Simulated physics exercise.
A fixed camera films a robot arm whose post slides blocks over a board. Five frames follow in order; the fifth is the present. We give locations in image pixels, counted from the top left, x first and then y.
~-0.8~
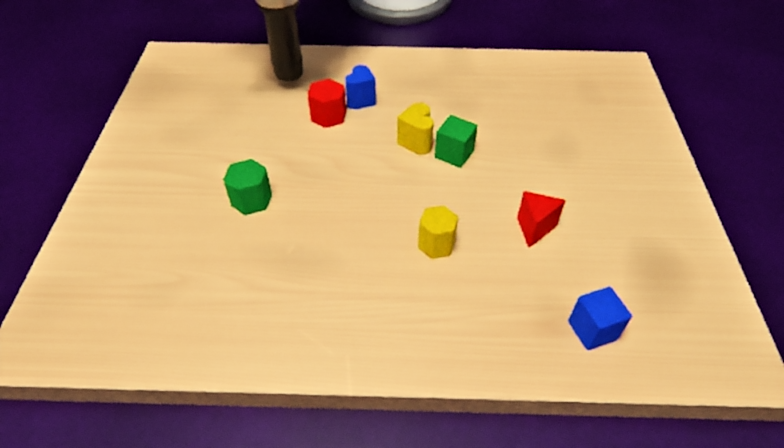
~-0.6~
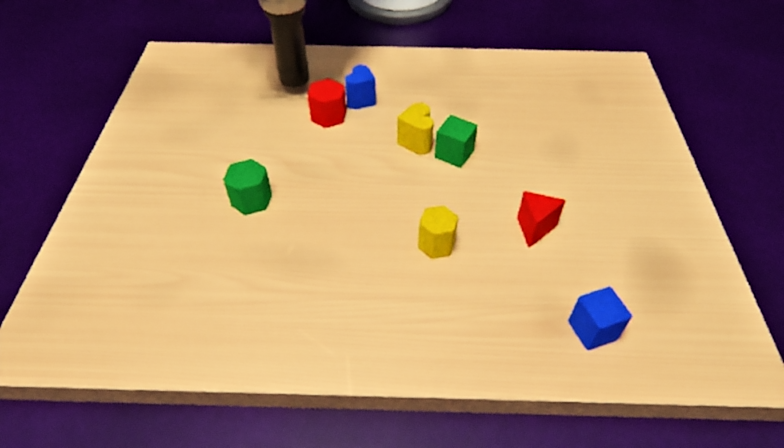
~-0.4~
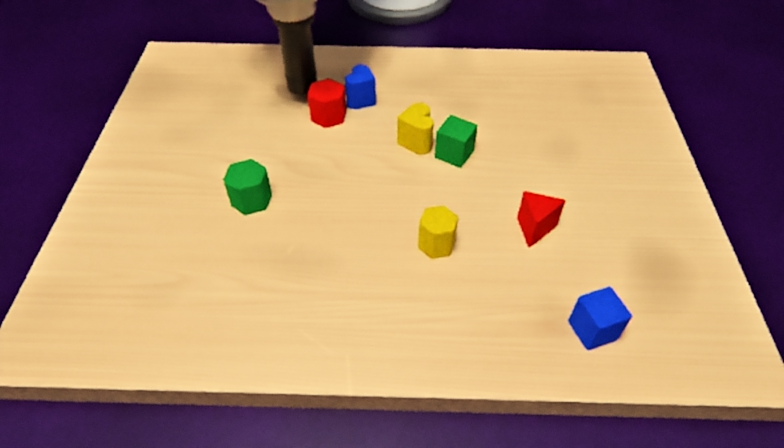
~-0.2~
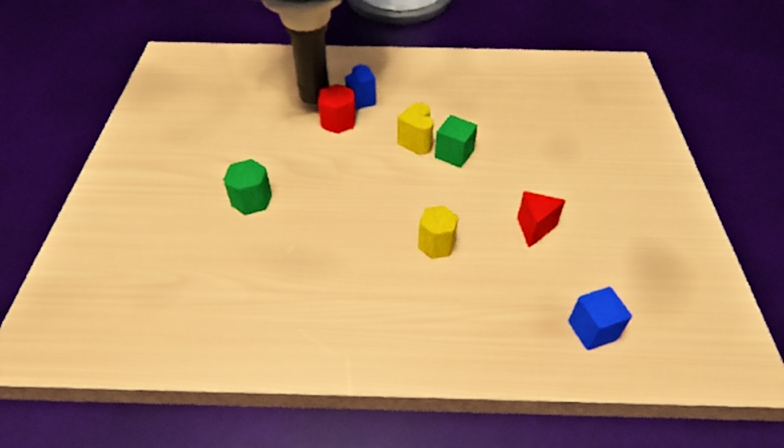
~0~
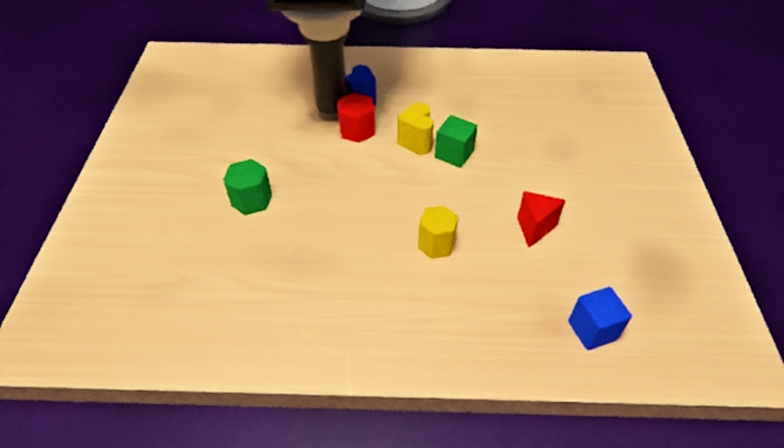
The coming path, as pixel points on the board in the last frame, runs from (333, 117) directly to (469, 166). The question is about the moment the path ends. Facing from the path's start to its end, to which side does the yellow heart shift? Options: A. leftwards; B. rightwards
B: Rightwards.
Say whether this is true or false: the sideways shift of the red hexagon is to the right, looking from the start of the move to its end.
Verdict: True.
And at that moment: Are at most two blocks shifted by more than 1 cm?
No.
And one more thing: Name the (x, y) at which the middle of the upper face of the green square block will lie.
My best guess is (517, 138).
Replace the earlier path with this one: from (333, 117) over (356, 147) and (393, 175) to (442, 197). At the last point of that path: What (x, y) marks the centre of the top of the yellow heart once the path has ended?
The middle of its upper face should be somewhere near (439, 113).
On the path given first. One third of the way, post at (377, 121); red hexagon at (394, 125); yellow heart at (427, 119), turned 40° anticlockwise; green square block at (465, 128).
Two thirds of the way, post at (423, 137); red hexagon at (413, 144), turned 65° clockwise; yellow heart at (458, 133), turned 60° anticlockwise; green square block at (497, 134), turned 30° anticlockwise.
At the end, post at (471, 155); red hexagon at (413, 145), turned 65° clockwise; blue heart still; yellow heart at (501, 158), turned 25° anticlockwise; green square block at (517, 138), turned 75° anticlockwise.
